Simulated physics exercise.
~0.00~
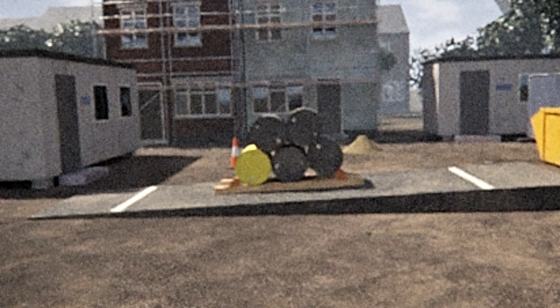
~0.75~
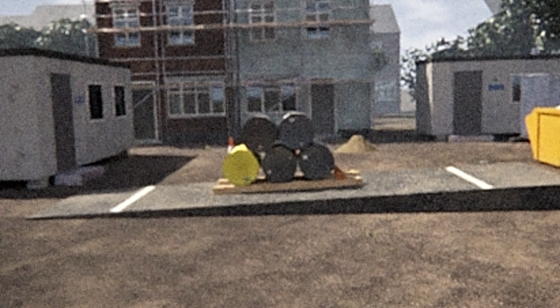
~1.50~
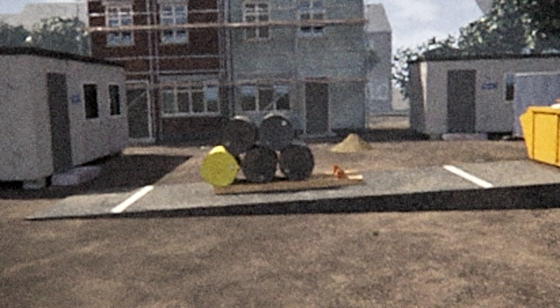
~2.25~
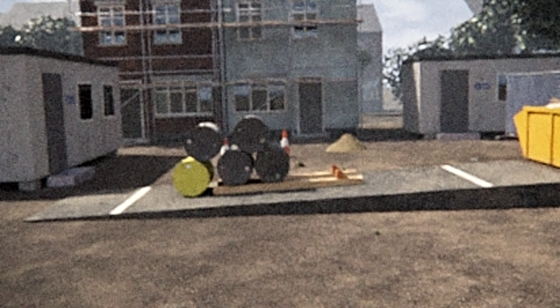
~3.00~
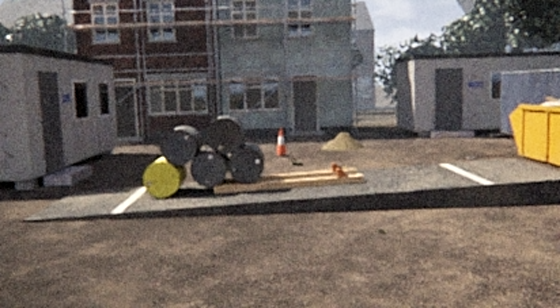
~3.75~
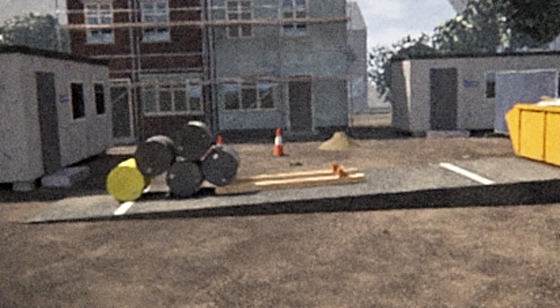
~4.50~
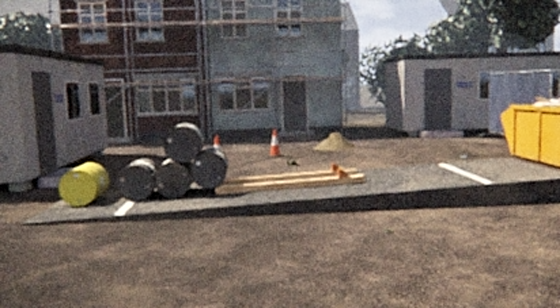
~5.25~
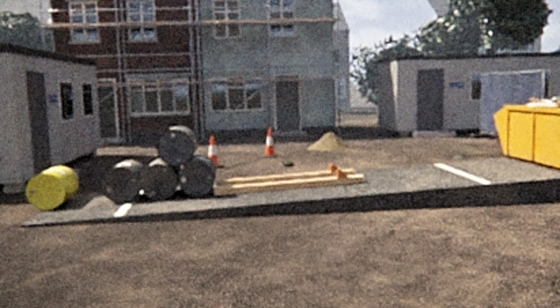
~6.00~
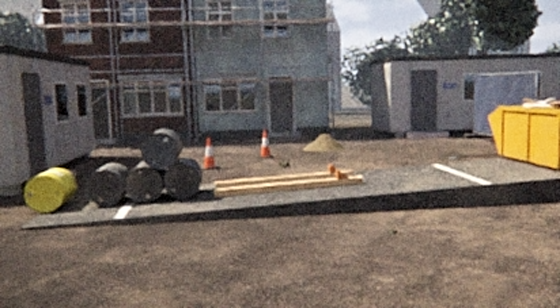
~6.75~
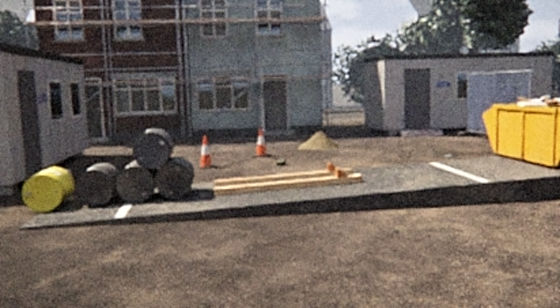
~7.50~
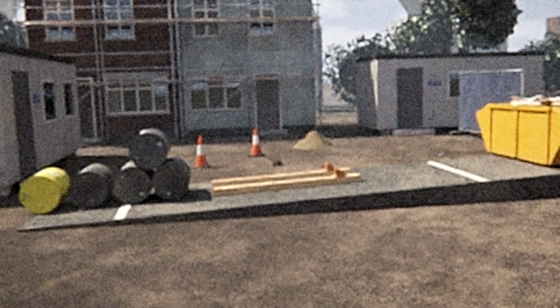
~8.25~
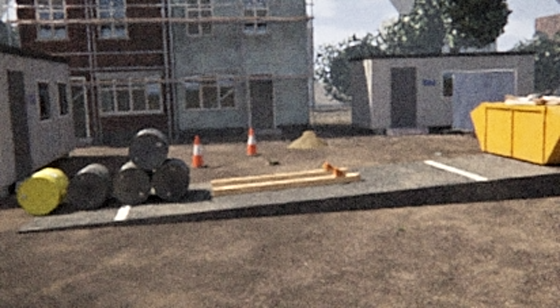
A stack of five drums, one yellow and the rest dark grey, sits end-on on timber bearers in a building yard, seen from across bare ground. Behind stand scaffolded houses and a sand heap, with pale cabins either side and a yellow skip at right. The stack slides left, the yellow drum leading, and rolls off the timbers, uncovering traffic cones behind. The yellow drum crosses the left white line and pulls ahead, while the dark ones bunch up behind. All come to rest in a row by the left cabin, one dark drum still perched on top.
